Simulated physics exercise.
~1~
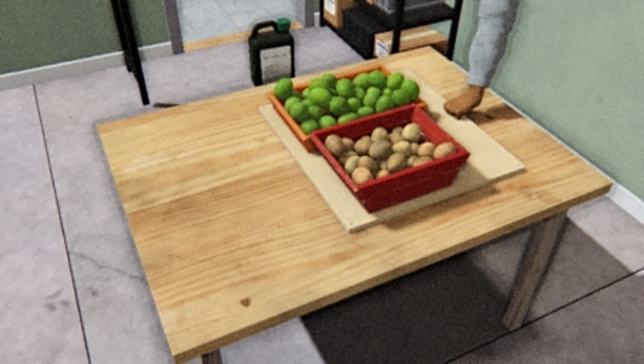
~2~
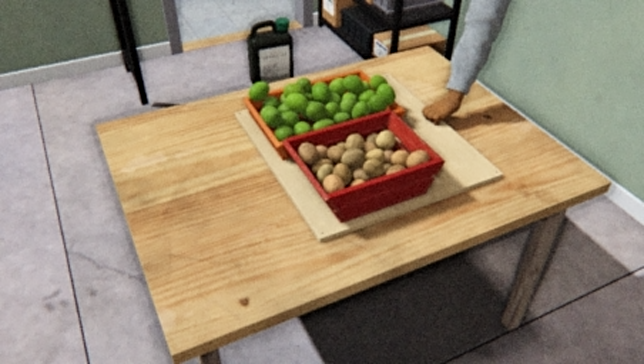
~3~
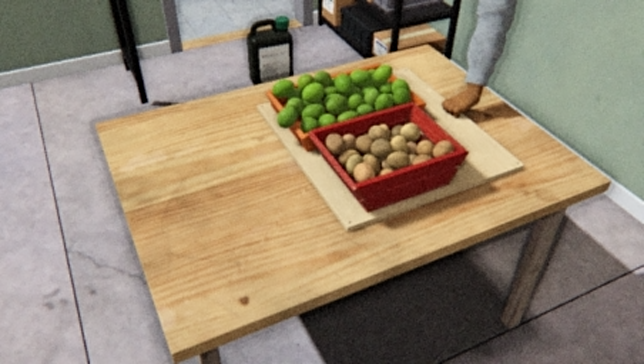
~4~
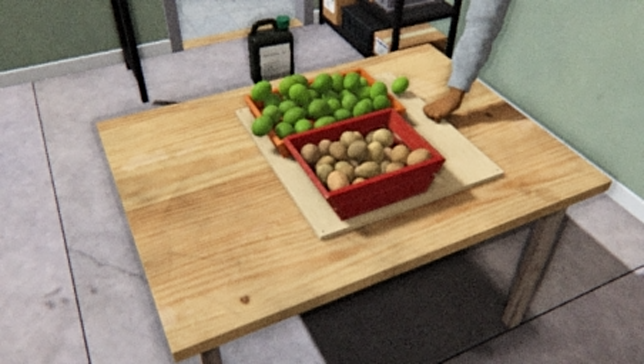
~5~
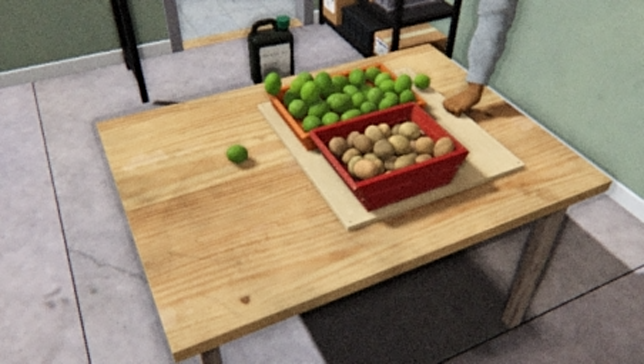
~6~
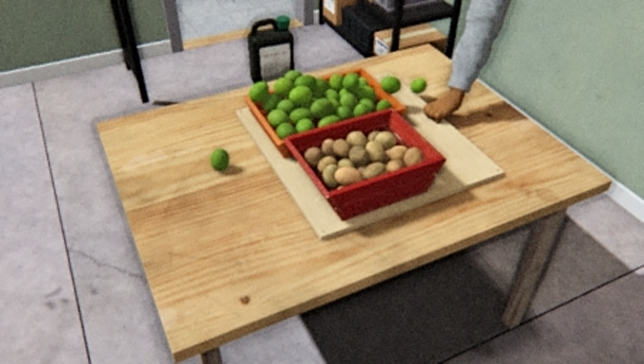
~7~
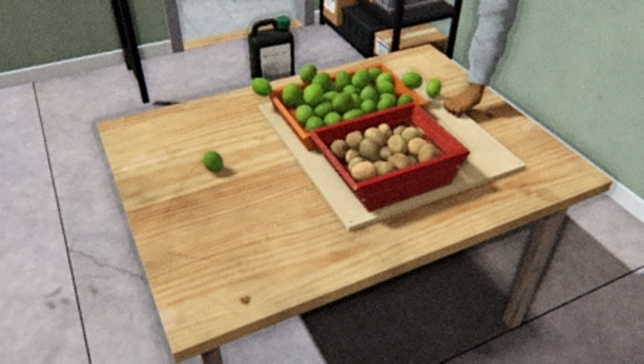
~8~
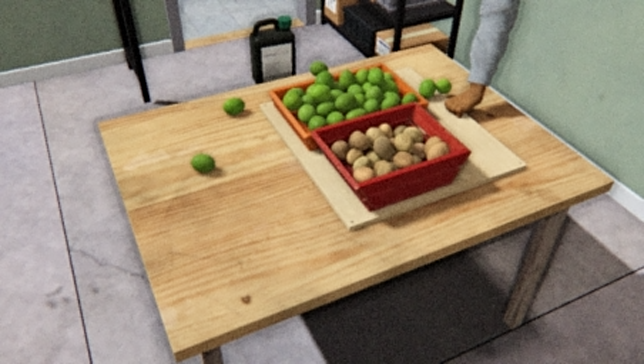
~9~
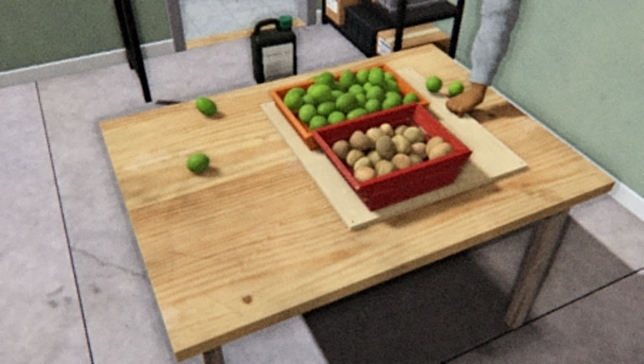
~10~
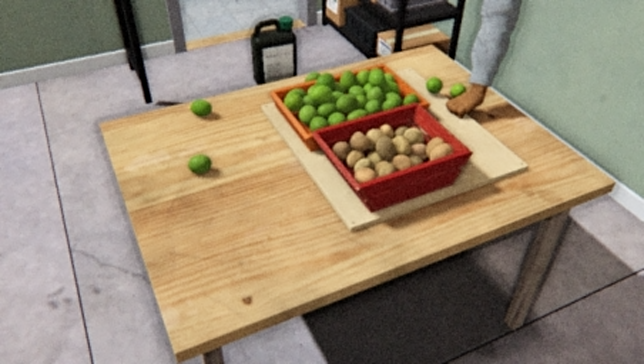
To begin with, a red container of potatoes and an orange container of green, lime-like fruit sit on a board on a wooden table, with a hand at the board's far right. The board slides left, then back right, with the heaped fruit shifting. As it goes left and right again, one green fruit drops out beyond the orange container and another lands on the table to the left. During the last strokes more fruit escapes, and once the board stops, one rolls left across the table. Finally, two green fruits rest at left and two near the hand, while the potatoes stay in.
